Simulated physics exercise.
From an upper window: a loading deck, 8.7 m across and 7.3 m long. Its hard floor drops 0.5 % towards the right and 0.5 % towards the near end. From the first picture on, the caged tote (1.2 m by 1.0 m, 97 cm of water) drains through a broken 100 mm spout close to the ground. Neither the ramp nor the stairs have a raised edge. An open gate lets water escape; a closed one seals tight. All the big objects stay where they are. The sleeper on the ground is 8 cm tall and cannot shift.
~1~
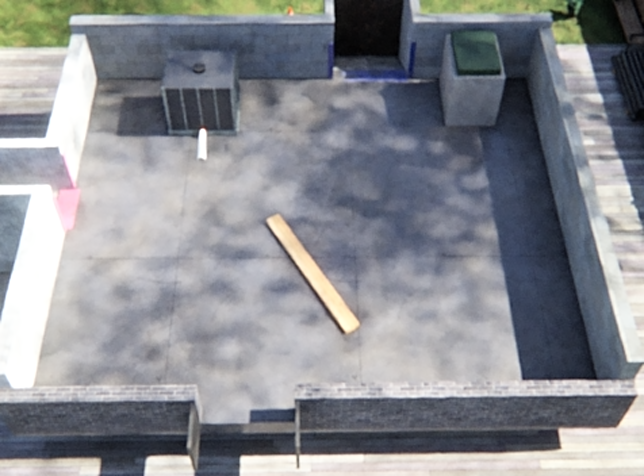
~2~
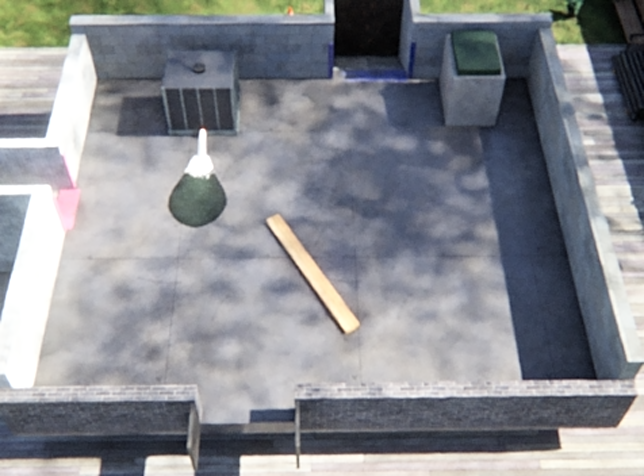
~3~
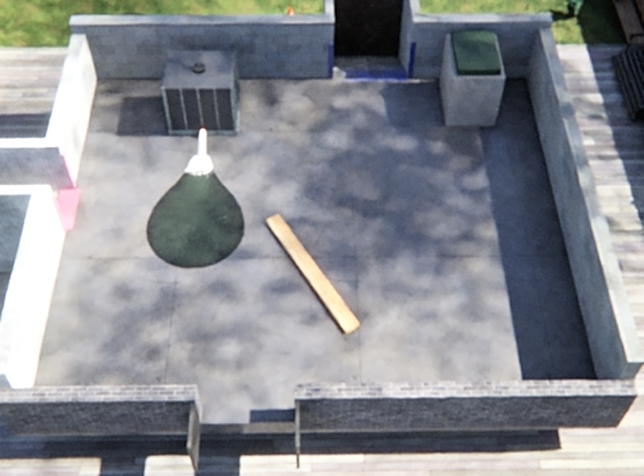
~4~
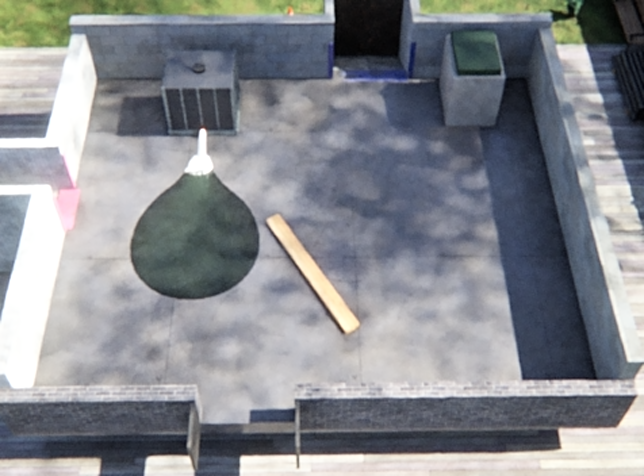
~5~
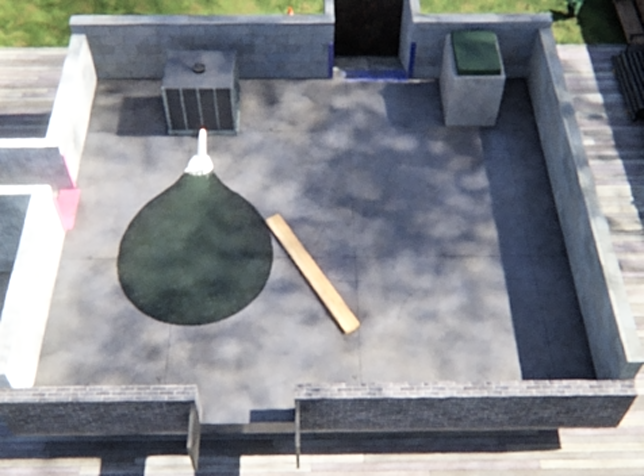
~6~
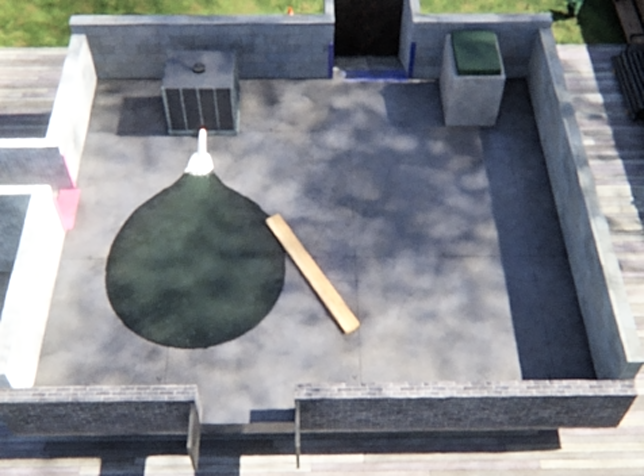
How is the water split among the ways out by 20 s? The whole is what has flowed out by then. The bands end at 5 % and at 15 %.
Shares: The gate opening takes above 15 %; the flight of stairs down (marked blue) takes not even 5 %; the down ramp (marked pink) takes under 5 %.
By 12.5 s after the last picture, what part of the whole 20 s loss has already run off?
Some 65 per cent by then.
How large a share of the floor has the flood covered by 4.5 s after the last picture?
Some 25 per cent of it.
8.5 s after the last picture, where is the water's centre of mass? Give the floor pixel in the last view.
At about (205, 316).
Then, 1.5 s after the last picture water covers 20 % of the floor and is deepest (5 cm) near (197, 160); gone so far, the gate opening 0 %, the flight of stairs down (marked blue) 0 %, the down ramp (marked pink) 0 %.
Then, 4.5 s after the last picture water covers 25 % of the floor and is deepest (5 cm) near (197, 160); gone so far, the gate opening 1 %, the flight of stairs down (marked blue) 0 %, the down ramp (marked pink) 0 %.
Then, 8.5 s after the last picture water covers 30 % of the floor and is deepest (5 cm) near (197, 160); gone so far, the gate opening 6 %, the flight of stairs down (marked blue) 0 %, the down ramp (marked pink) 0 %.
Then, 12.5 s after the last picture water covers 35 % of the floor and is deepest (4 cm) near (197, 160); gone so far, the gate opening 11 %, the flight of stairs down (marked blue) 0 %, the down ramp (marked pink) 0 %.
Then, 16.5 s after the last picture water covers 40 % of the floor and is deepest (4 cm) near (197, 160); gone so far, the gate opening 17 %, the flight of stairs down (marked blue) 0 %, the down ramp (marked pink) 0 %.
